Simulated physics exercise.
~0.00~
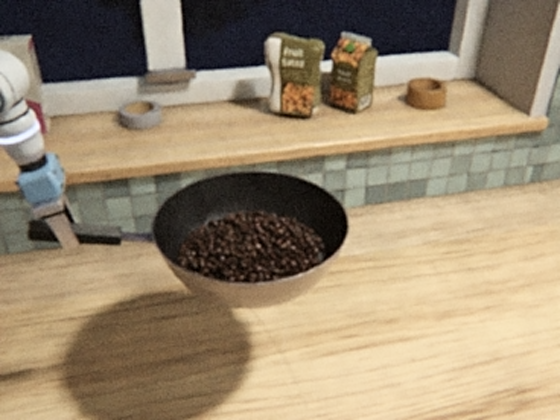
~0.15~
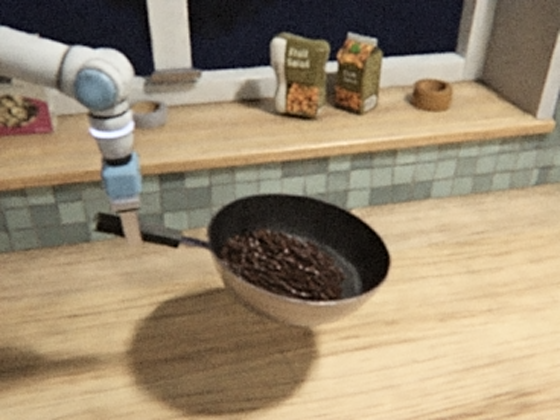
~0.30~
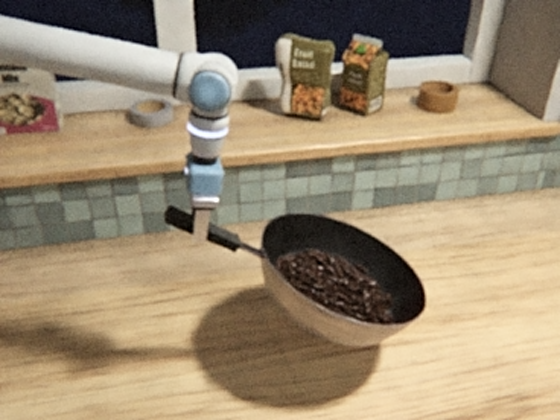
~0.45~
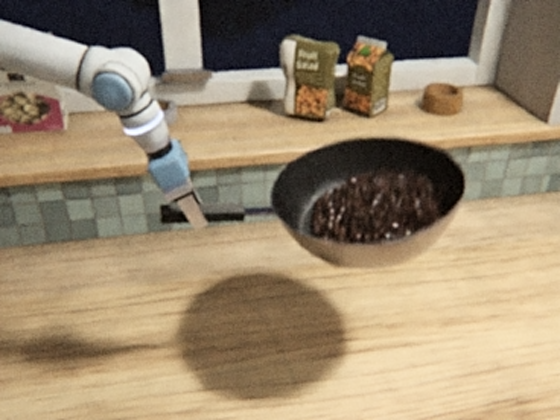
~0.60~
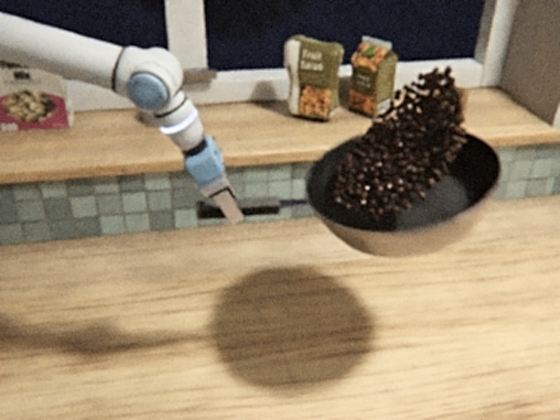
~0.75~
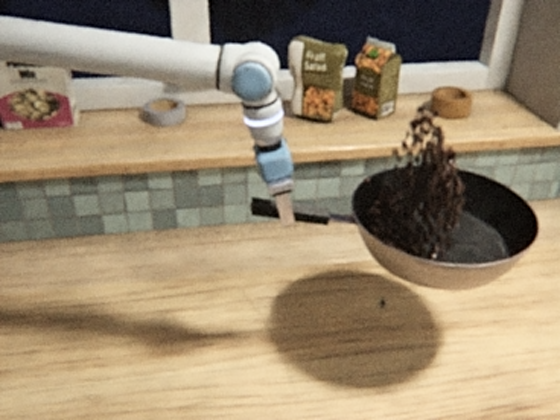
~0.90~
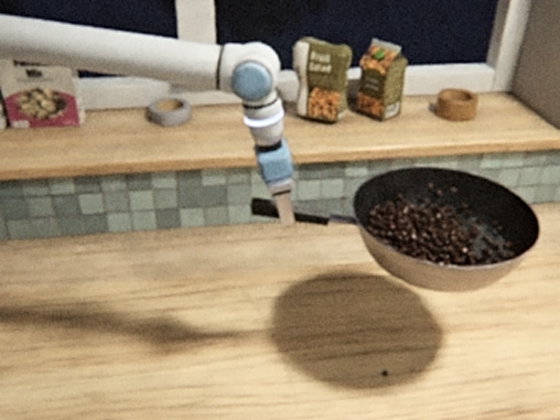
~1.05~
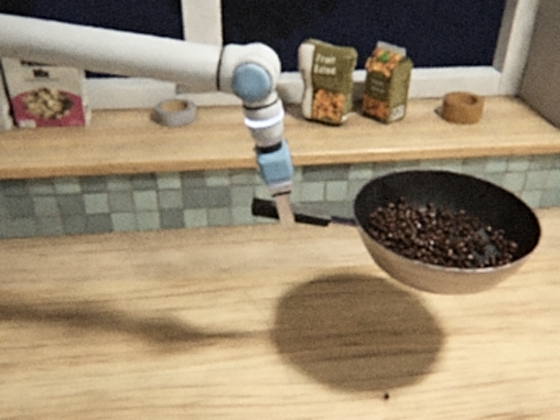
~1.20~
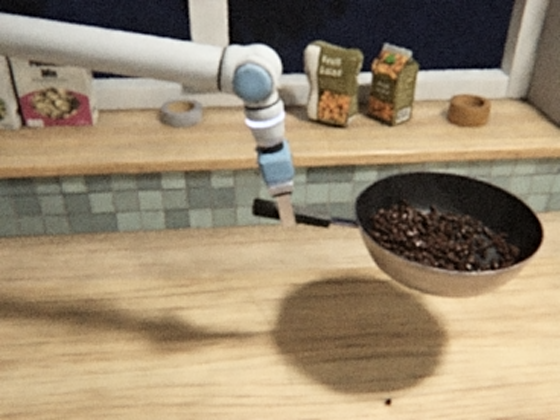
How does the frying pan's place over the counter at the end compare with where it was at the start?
It starts left of the middle of the view and ends well over to the right, at about the same height in the view.
